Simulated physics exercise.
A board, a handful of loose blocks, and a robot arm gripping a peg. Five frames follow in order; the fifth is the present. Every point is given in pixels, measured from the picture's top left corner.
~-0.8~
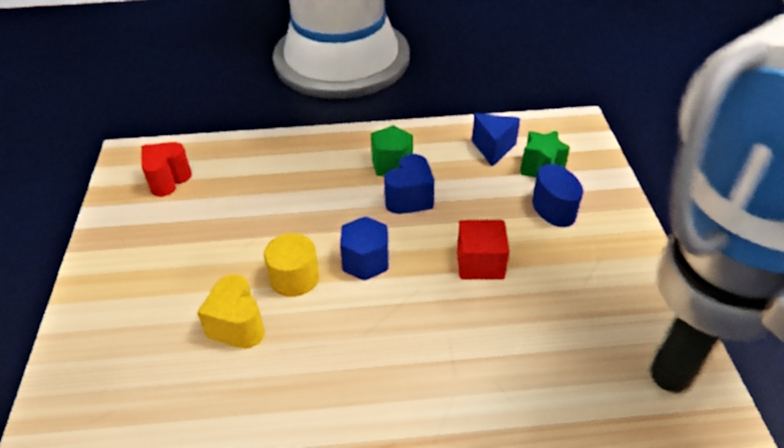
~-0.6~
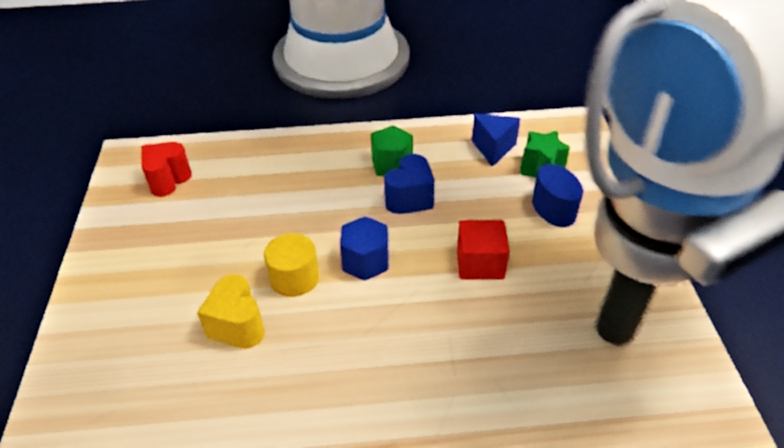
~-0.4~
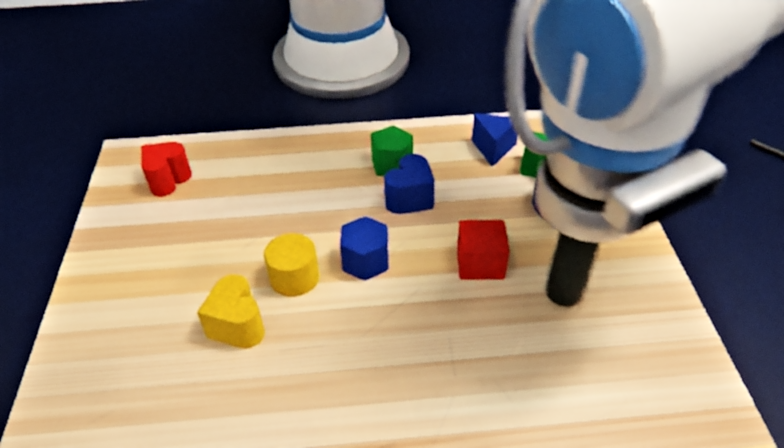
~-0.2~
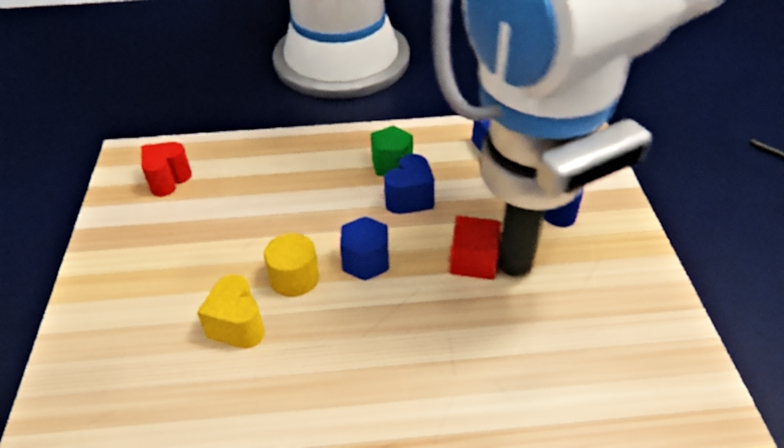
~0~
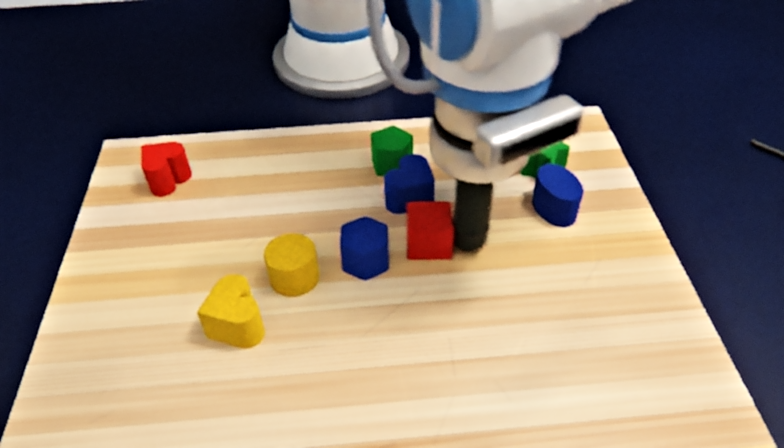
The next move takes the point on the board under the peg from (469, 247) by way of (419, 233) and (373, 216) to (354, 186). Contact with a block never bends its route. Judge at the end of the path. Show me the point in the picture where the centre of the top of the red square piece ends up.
I'd say the red square piece ends with its top centre at (330, 198).
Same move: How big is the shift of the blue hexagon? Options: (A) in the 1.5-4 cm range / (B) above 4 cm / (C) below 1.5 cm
Option A.
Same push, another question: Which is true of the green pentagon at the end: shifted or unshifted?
It is still on its spot.
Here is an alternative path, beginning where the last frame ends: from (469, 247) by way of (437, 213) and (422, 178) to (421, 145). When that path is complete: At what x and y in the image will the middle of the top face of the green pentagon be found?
The spot you're after is about (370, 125) in the image.
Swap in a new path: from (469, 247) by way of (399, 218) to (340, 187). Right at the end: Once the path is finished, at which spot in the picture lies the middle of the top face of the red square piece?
Close to (348, 201).
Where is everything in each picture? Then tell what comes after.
In the first picture, peg tip at (671, 376); block tops, yellow round block at (290, 250); blue hexagon at (364, 234); green pentagon at (391, 138); blue heart block at (411, 171); red square piece at (484, 235).
In the second picture, peg at (615, 330); blocks unchanged.
In the third picture, peg at (564, 293); blocks unchanged.
In the fourth picture, peg at (515, 264); red square piece at (477, 233).
In the fifth picture, peg at (469, 240); yellow round block at (290, 250); blue hexagon at (364, 234); green pentagon at (391, 138); blue heart block at (411, 171); red square piece at (430, 216).
On the path given first. One third of the way, peg at (418, 225); blue hexagon at (344, 237), turned 35° anticlockwise; red square piece at (378, 204).
Two thirds of the way, peg at (373, 209); yellow round block at (286, 253); blue hexagon at (335, 238), turned 70° anticlockwise; red square piece at (334, 198), turned 25° anticlockwise.
At the end, peg at (353, 179); yellow round block at (286, 253); blue hexagon at (335, 238), turned 70° anticlockwise; green pentagon in place; blue heart block in place; red square piece at (330, 198), turned 30° anticlockwise.
